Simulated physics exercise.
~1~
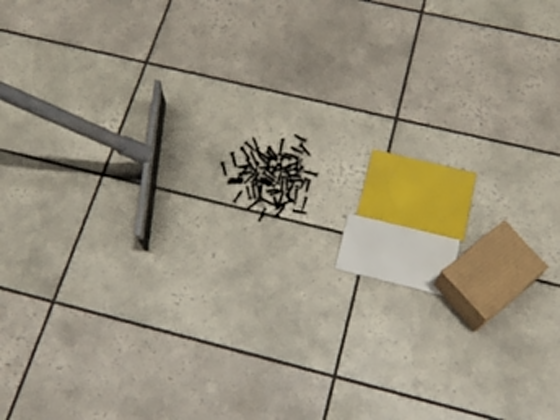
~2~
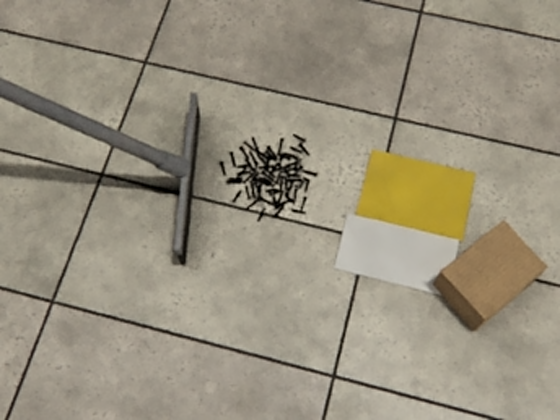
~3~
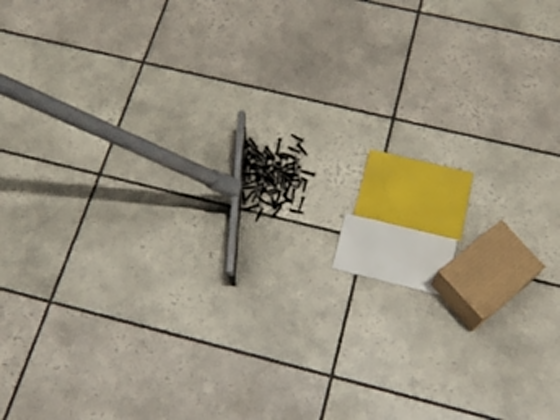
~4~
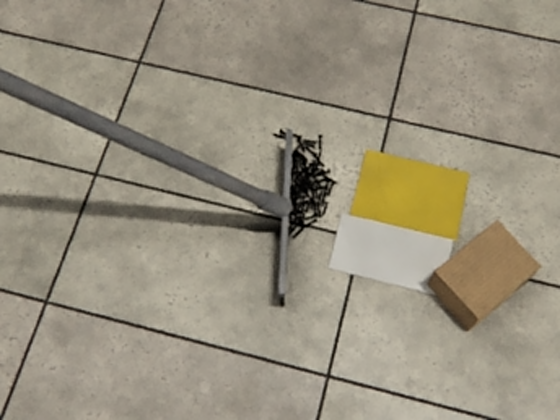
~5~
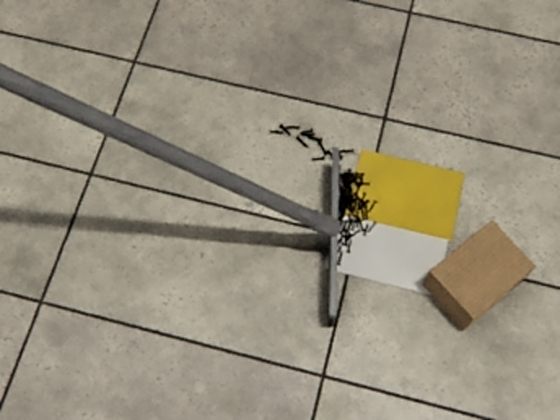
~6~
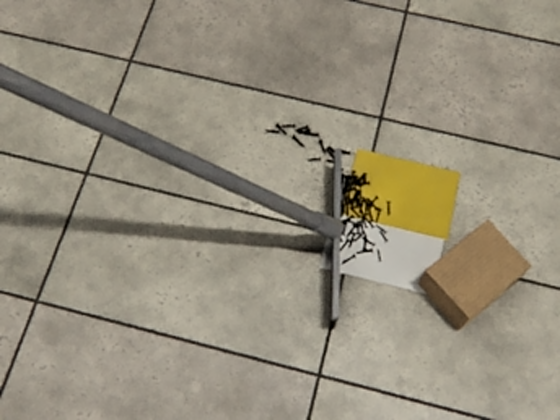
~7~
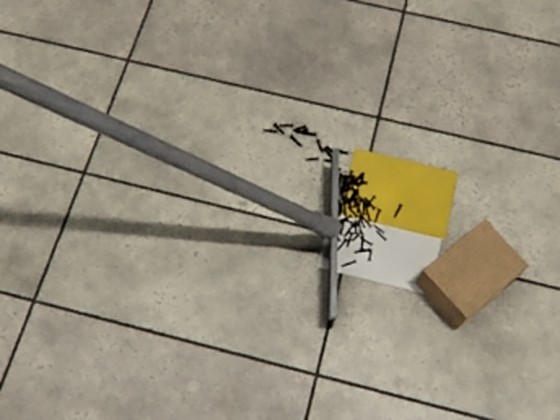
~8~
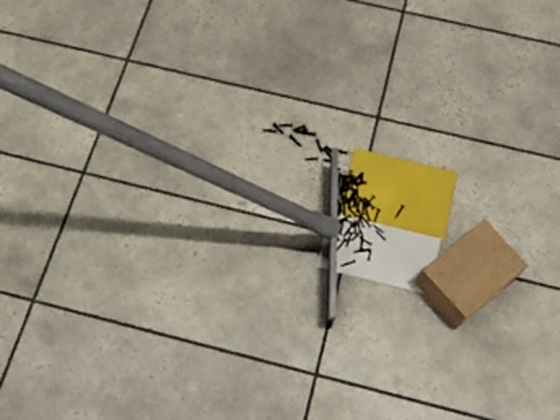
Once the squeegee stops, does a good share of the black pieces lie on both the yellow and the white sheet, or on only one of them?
A good share lies on both sheets. The pieces are spread over the left part of the yellow sheet and down onto the white one, while some remain on the tiles.
